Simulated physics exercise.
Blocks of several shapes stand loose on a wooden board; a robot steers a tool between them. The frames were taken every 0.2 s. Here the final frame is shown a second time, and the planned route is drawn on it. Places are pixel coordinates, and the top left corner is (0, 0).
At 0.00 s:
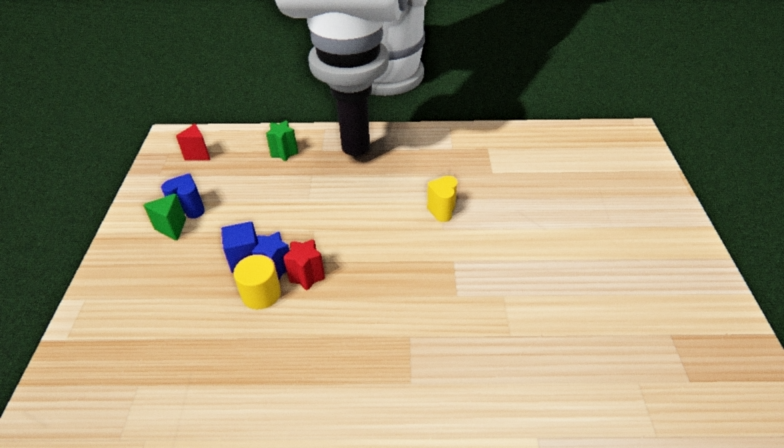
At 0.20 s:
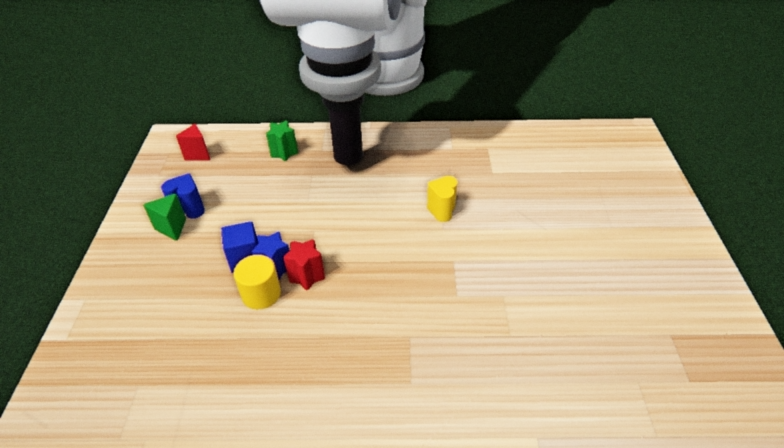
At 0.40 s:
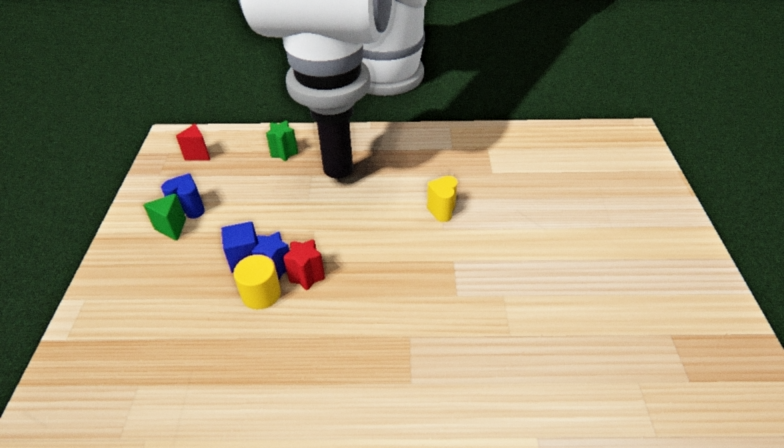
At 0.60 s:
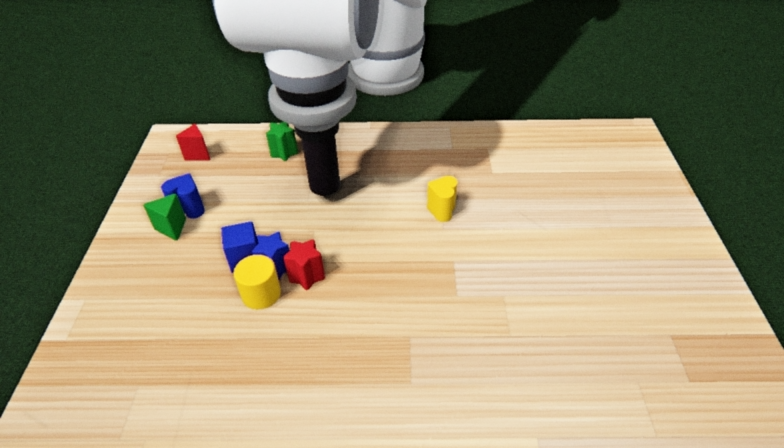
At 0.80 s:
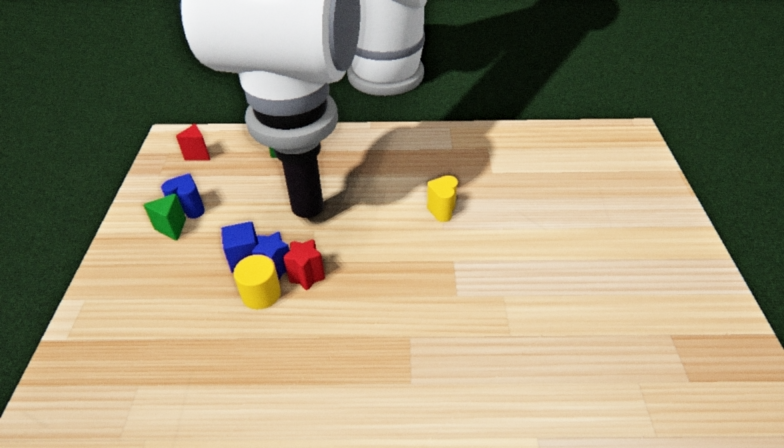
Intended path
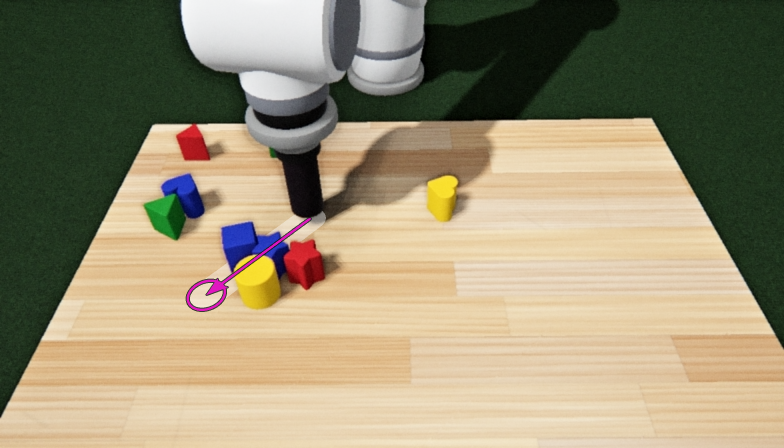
A pale wooden board on a dark green surface is seen from above and in front by a camera that stays still. Small red, green, blue and yellow blocks stand mostly on the left, with a yellow one nearer the middle, below a white and grey robot arm holding a black tool. The arm moves the tool toward the viewer and left, passing in front of a green block, while the blocks stay still.
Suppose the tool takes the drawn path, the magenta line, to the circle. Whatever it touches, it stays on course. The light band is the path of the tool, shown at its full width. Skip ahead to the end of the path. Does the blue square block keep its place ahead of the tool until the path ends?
Yes, it checks out.
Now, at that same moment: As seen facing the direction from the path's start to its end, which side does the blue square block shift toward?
Well, taking the path from its start to its end as straight ahead, the blue square block moves to the right.
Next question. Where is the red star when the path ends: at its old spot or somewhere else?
Not moved.
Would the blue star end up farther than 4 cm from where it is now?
No
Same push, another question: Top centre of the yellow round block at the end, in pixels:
I predict (253, 290).
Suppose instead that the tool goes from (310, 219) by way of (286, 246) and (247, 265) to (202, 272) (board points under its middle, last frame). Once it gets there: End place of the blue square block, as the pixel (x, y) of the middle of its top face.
Close to (155, 256).
The drawn path runs in a line from (310, 219) to (206, 295).
What follows on the original path. One third of the way, tool at (275, 231); nothing pushed yet.
Two thirds of the way, tool at (240, 256); blue square block at (200, 255); yellow round block at (252, 286); blue star at (254, 259), turned 30° anticlockwise.
At the end, tool at (202, 284); blue square block at (158, 274), turned 20° clockwise; yellow round block at (253, 290); blue star at (248, 262), turned 55° anticlockwise; red star not moved.
